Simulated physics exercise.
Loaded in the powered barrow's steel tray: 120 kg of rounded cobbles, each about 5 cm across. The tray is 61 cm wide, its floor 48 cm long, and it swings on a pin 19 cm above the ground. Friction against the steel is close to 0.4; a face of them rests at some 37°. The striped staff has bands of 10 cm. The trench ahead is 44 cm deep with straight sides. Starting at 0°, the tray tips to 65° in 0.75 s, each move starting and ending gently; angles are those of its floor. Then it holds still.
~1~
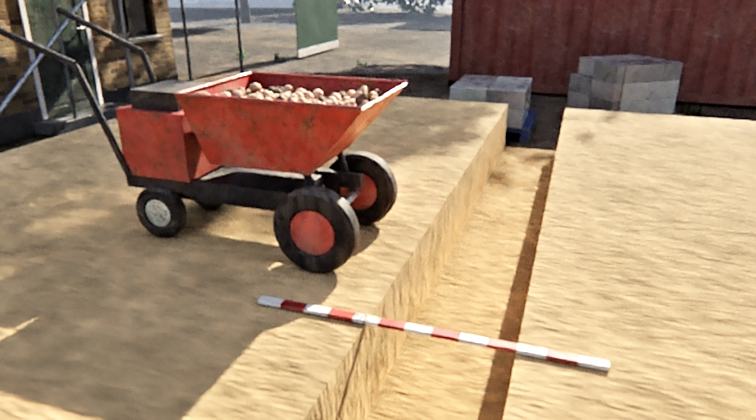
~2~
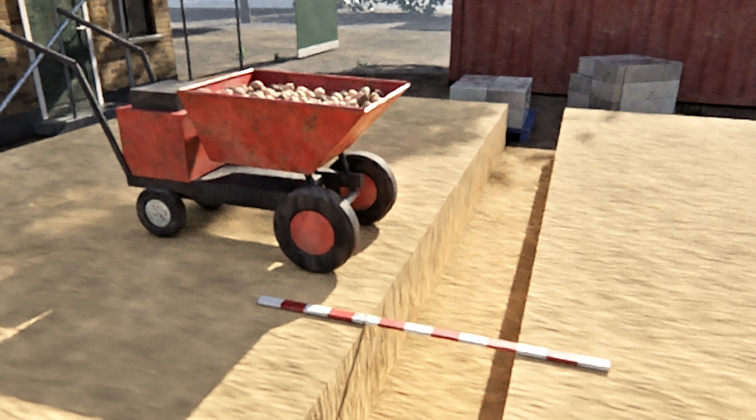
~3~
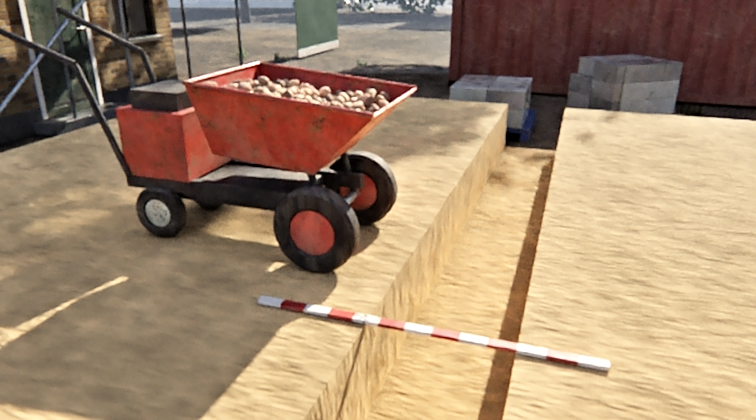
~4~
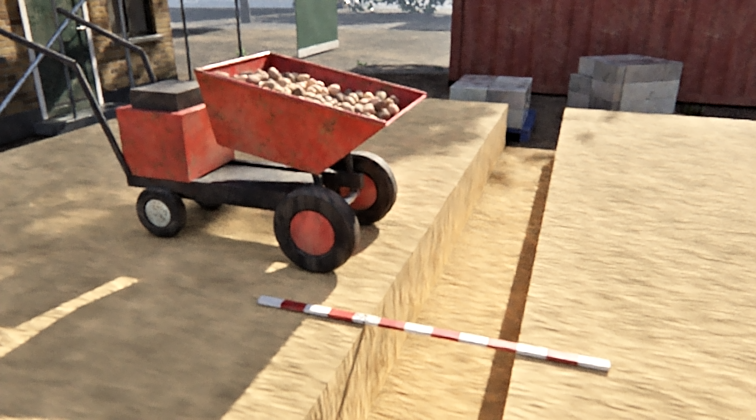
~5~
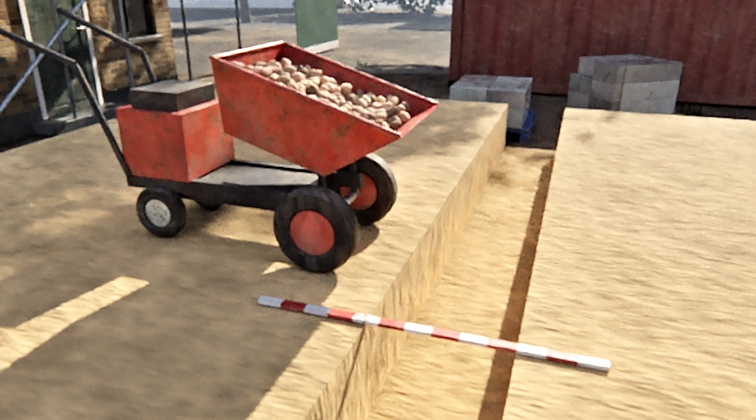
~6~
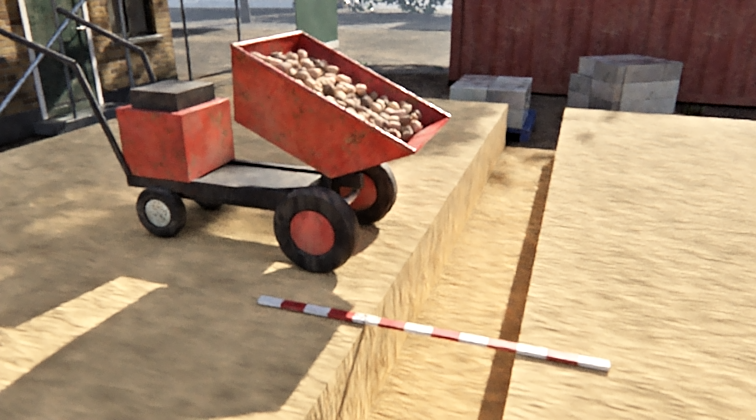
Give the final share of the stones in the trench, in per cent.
About 77 per cent.
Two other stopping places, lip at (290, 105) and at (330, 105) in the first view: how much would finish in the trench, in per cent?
Near 100 per cent from the first place, 95 from the second.
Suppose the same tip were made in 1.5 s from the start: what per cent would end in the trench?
It would be near 95 per cent.
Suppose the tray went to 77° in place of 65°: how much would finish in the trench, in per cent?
In that case some 85 per cent.
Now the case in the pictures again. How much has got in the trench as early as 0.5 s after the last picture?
Some 20 per cent.
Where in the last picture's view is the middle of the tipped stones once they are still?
Their middle is at about (499, 339).
Then, 0.2 s after the last picture the floor is at 55°, 100 % in the tray; the foremost stones are at (449, 179).
Then, 0.5 s after the last picture the floor is at 65°, 79 % in the tray, 21 % in the trench, 1 % past the trench; the foremost stones are at (527, 284).
Then, 0.9 s after the last picture the floor is at 65°, 33 % in the tray, 45 % in the trench, 23 % past the trench; the foremost stones are at (680, 313).
Then, 2.8 s after the last picture the floor is at 65°, 0 % in the tray, 77 % in the trench, 23 % past the trench; the foremost stones are past the picture's edge.
